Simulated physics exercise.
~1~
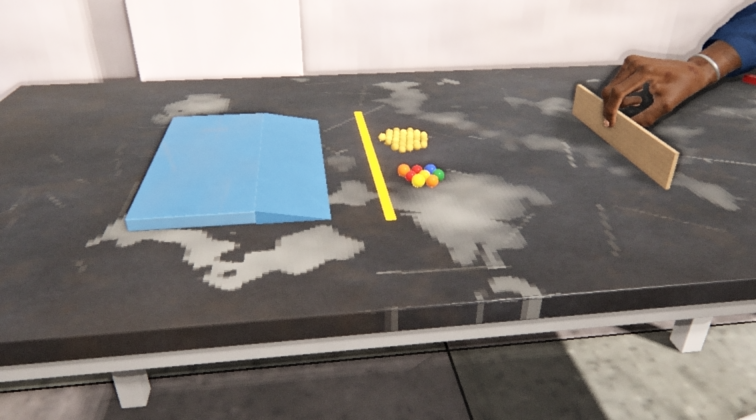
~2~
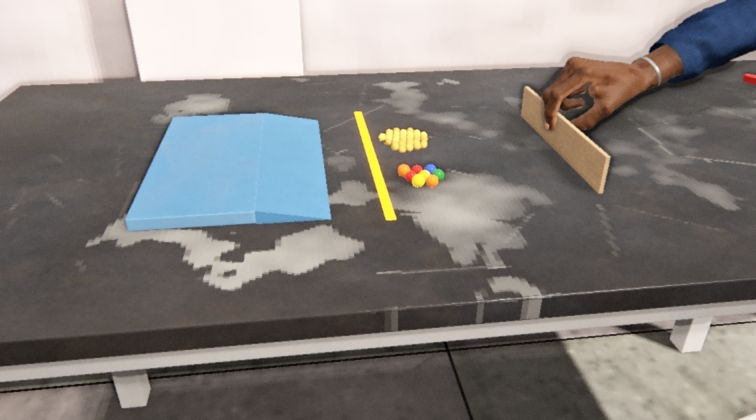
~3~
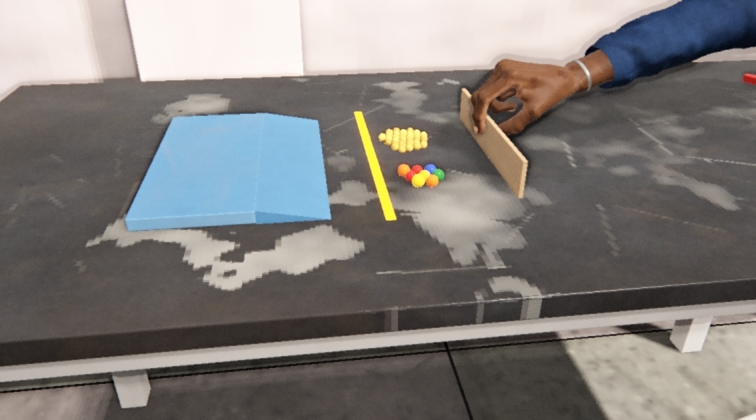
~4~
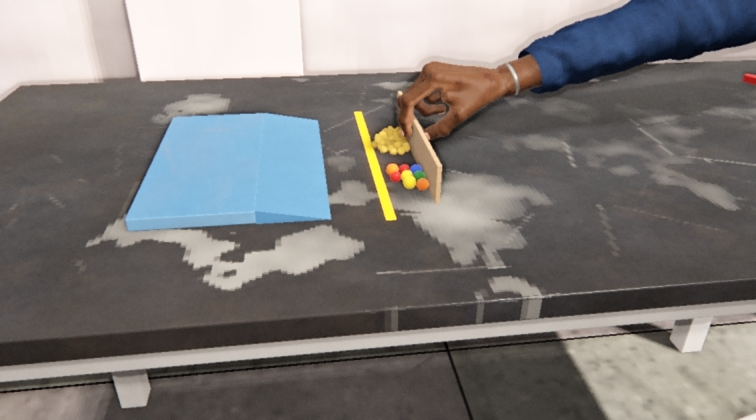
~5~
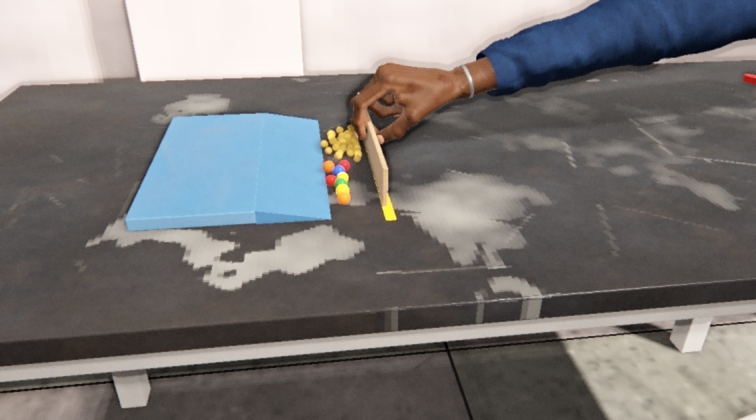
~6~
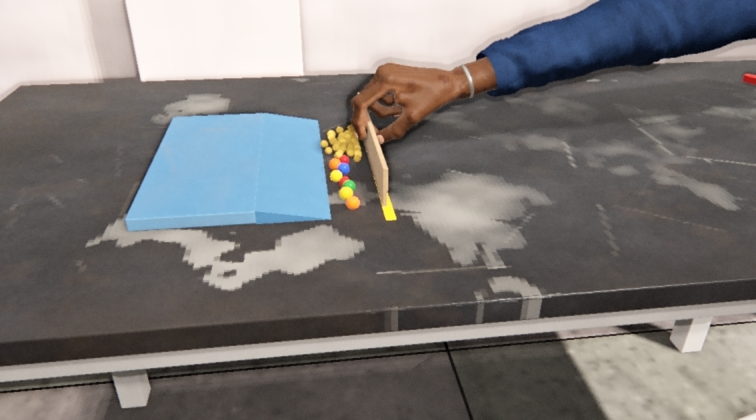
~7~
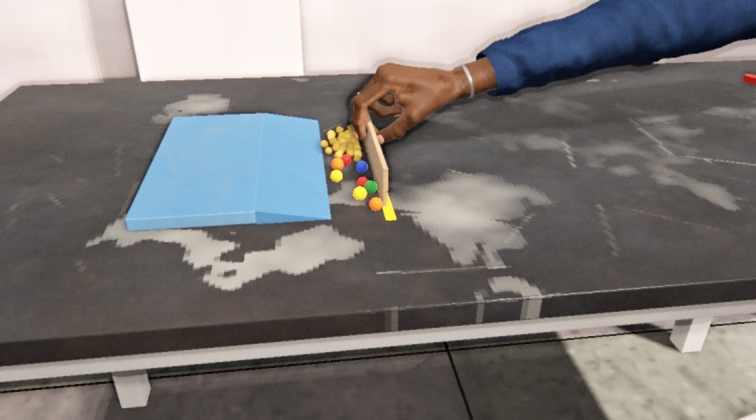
The clip opens on a dark, scuffed table with a blue ramp at left, a strip of yellow tape, and two small groups of loose pieces just right of it, yellowish ones behind and multicoloured balls in front. At the right, a hand holds a tan card upright and slides it left. The card reaches both groups and pushes them across the tape toward the ramp. It stops at the tape while the pieces bunch near the ramp's lower edge. Several coloured balls roll back right toward the card, and both groups end on the table, short of the ramp.
